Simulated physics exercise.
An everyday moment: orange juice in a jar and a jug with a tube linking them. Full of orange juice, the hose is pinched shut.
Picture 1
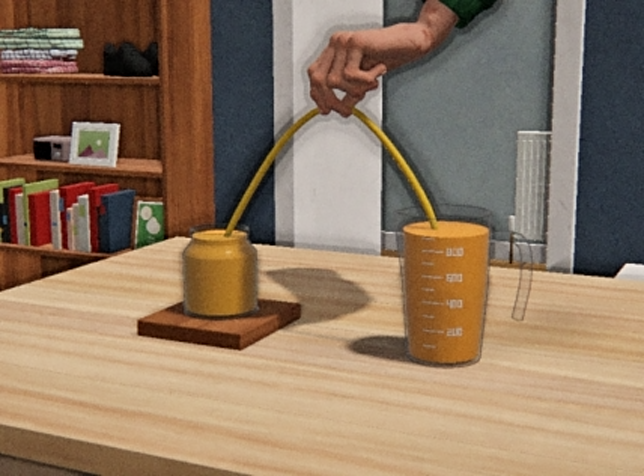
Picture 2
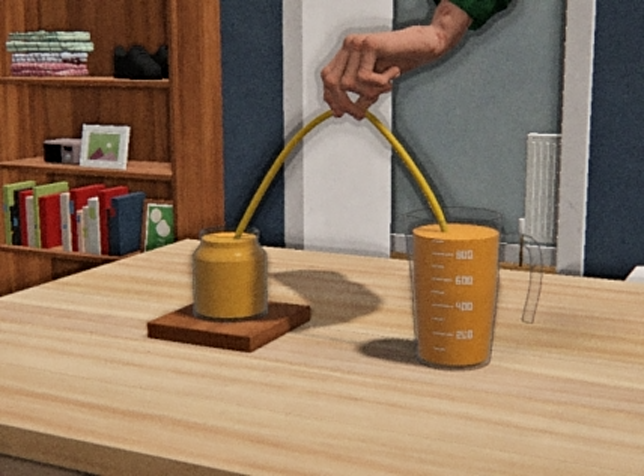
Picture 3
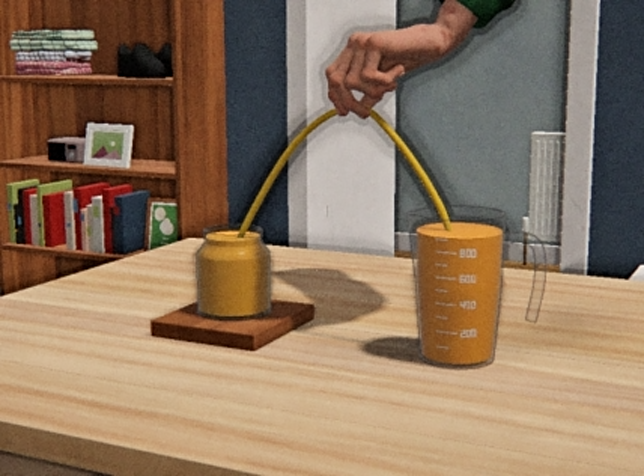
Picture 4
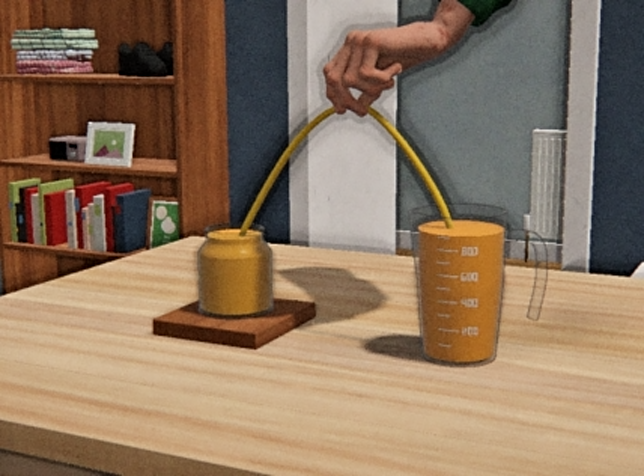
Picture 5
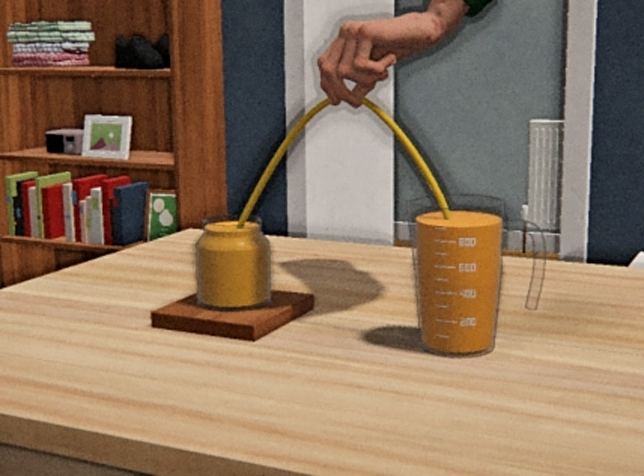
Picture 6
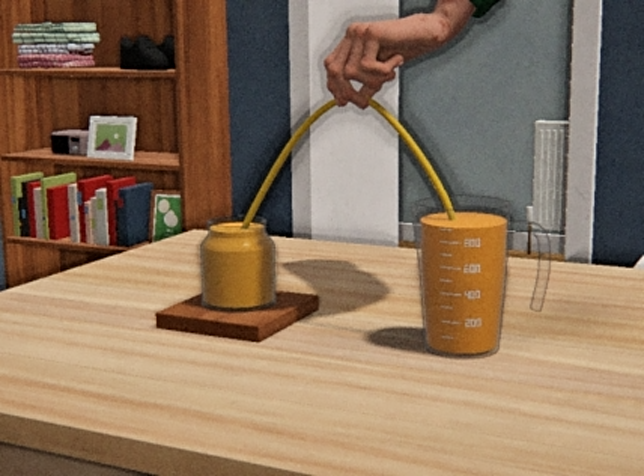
A hand pinches a yellow tube linking a jar and a jug of orange juice, barely moving.
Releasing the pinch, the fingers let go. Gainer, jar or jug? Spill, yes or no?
Orange juice goes - the left one, receiving - yes.
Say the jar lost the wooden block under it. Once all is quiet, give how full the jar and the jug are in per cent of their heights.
Levels in order: Near 100 %, 60 %.
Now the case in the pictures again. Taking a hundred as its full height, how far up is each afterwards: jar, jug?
The first at 100 per cent, the second at 75 per cent.
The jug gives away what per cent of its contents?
Near 15 %, give or take.
Next, the jar is full to the brim; the jug is about three quarters full; the lower one has run over.
Finally, the jar is full to the brim; the jug is about three quarters full; the lower one has run over; the two surfaces are level.
